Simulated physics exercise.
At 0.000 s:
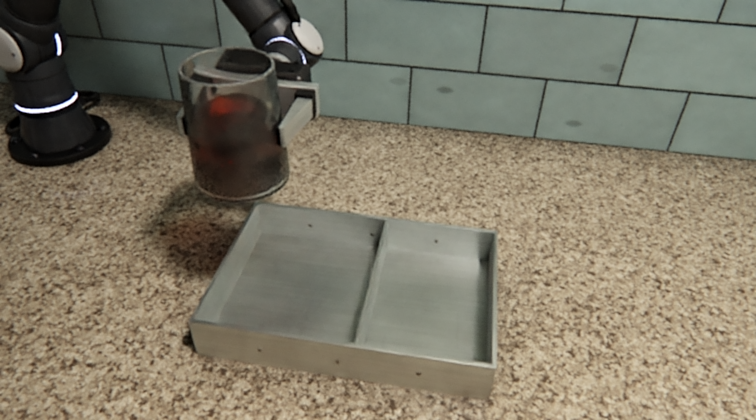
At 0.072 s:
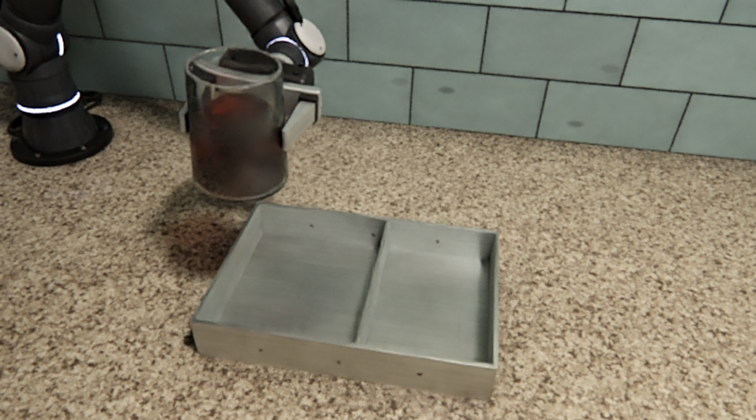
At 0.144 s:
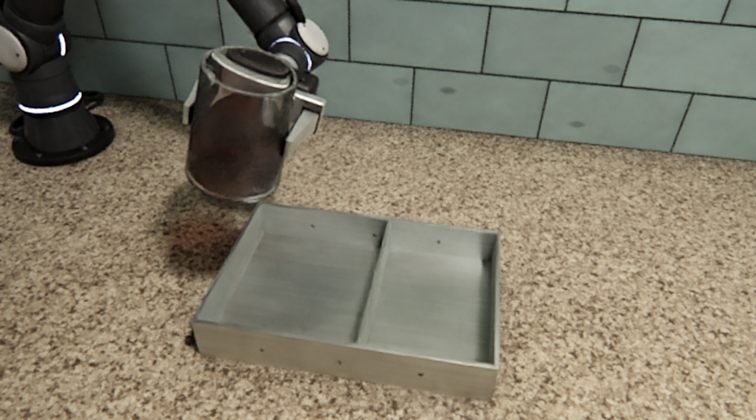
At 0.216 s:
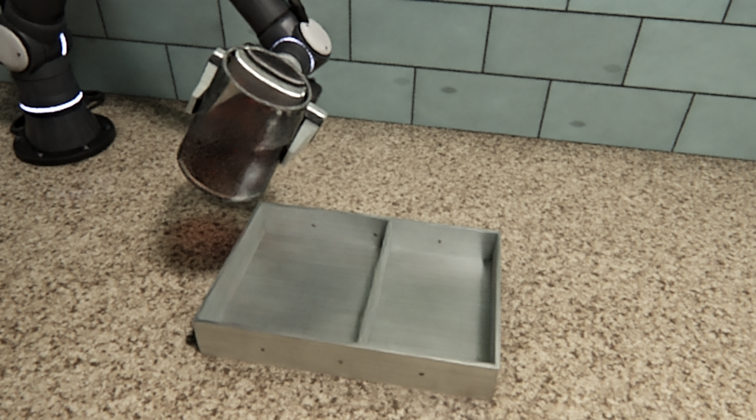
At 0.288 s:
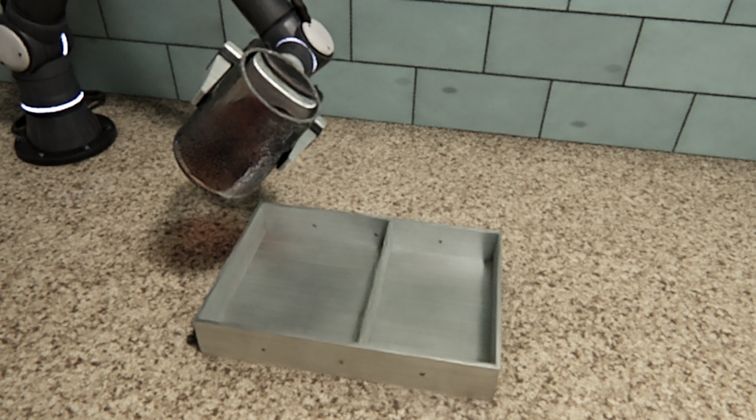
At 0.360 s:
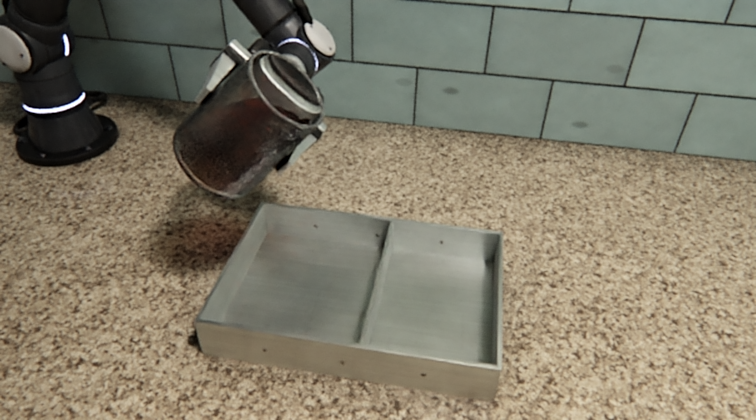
At first, a robot arm holds a clear beaker of dark reddish-brown liquid upright above a speckled countertop, beside an empty metal tray split by a cross wall. The arm then tilts the beaker steadily to the right, slowing near a steep lean, while the tray stays still and empty.
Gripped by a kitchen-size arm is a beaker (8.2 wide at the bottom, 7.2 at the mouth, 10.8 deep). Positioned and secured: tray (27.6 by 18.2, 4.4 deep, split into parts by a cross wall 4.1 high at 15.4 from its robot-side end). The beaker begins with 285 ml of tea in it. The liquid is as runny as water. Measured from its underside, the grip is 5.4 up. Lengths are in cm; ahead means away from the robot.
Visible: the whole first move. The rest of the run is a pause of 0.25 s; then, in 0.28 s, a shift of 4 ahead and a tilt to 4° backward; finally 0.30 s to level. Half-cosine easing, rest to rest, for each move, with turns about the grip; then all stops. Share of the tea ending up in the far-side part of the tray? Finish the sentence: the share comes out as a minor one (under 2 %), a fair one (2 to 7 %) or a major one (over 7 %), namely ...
... a minor one.
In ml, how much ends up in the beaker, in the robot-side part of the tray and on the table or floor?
Roughly 290, 0, 0 ml.
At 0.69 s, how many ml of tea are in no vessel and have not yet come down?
0 ml.
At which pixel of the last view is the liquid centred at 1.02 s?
It is centred at about (293, 152).
After 0.69 s, tilted 35° forward, liquid up to 22 above the table; 285 ml in the beaker.
After 1.02 s, tilted 2° backward, liquid up to 22 above the table; 285 ml in the beaker.
After 1.39 s, level, liquid up to 22 above the table; 285 ml in the beaker.
After 2.19 s, level, liquid up to 22 above the table; 285 ml in the beaker.
In the end, 285 ml in the beaker. That is 0 % in the far-side part of the tray.
